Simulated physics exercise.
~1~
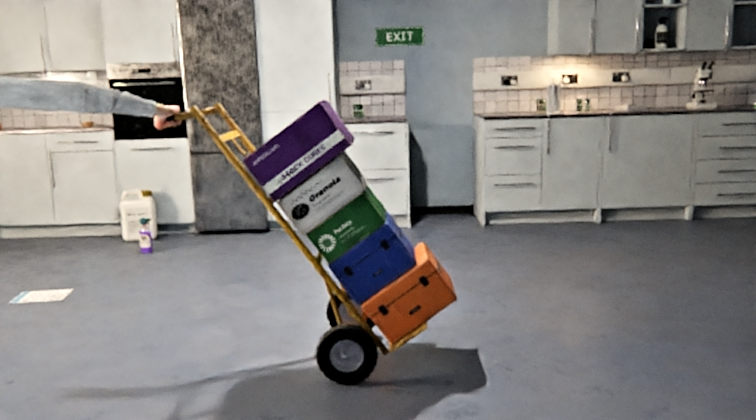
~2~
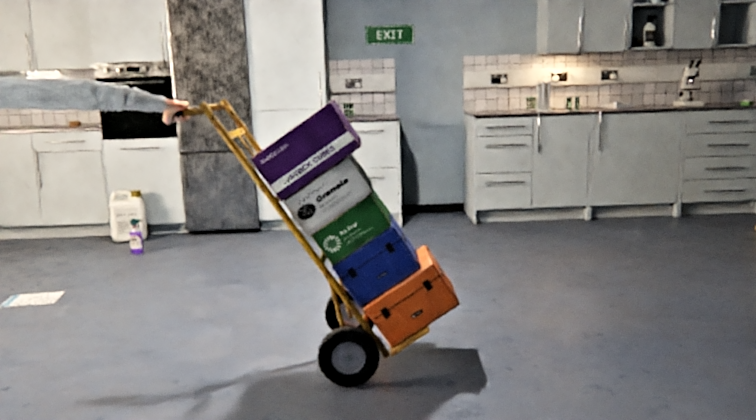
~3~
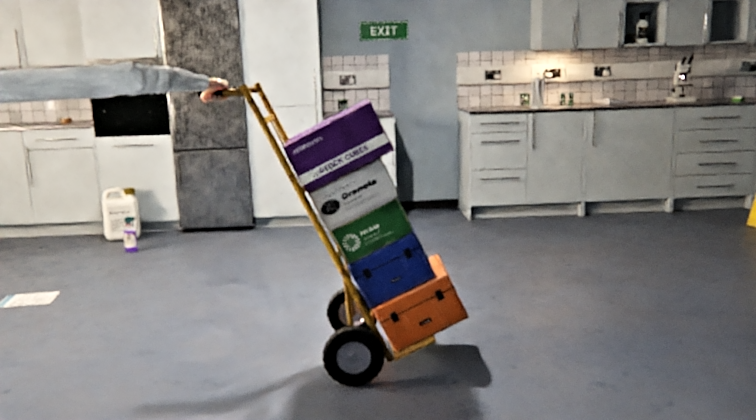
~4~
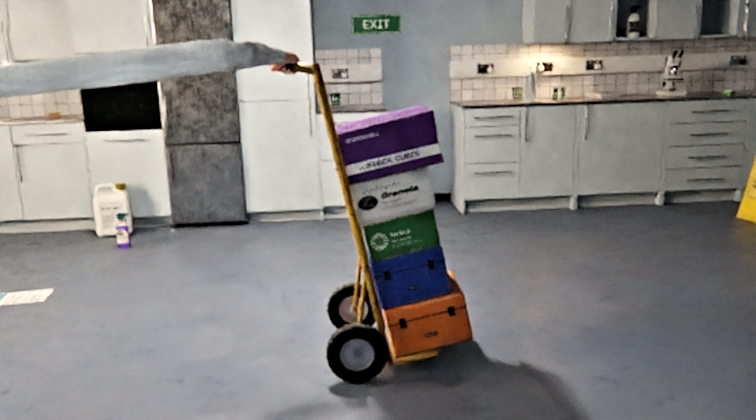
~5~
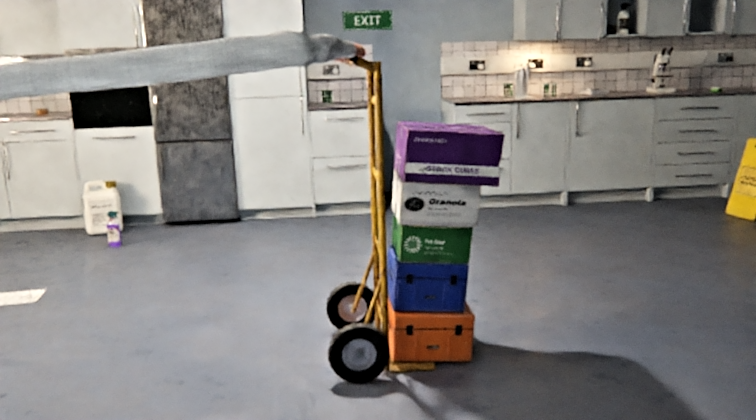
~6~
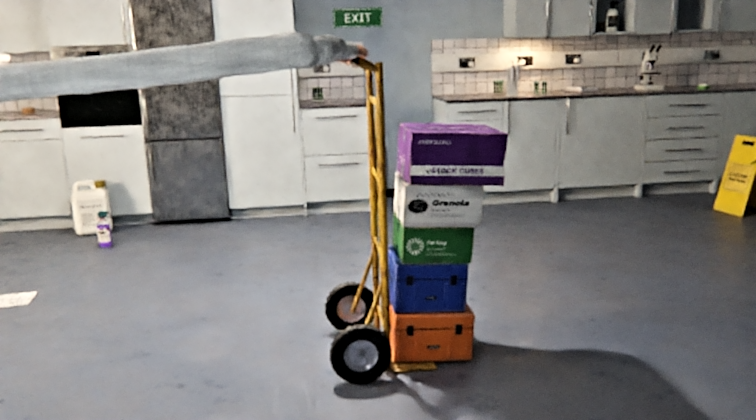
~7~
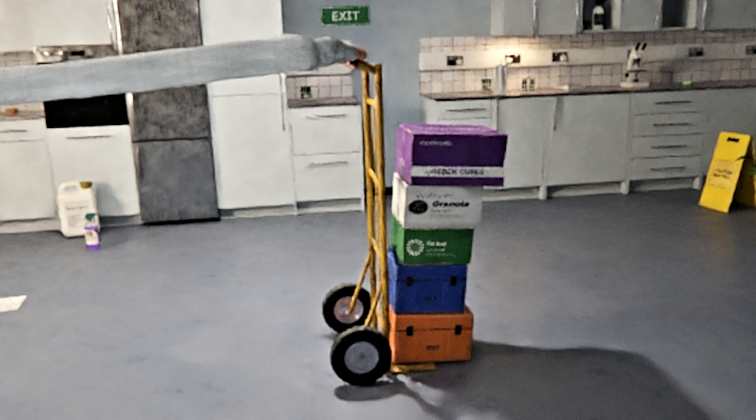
A yellow sack truck stacked with five boxes and toolboxes swings upright under a hand's grip, then stands still, stack intact.
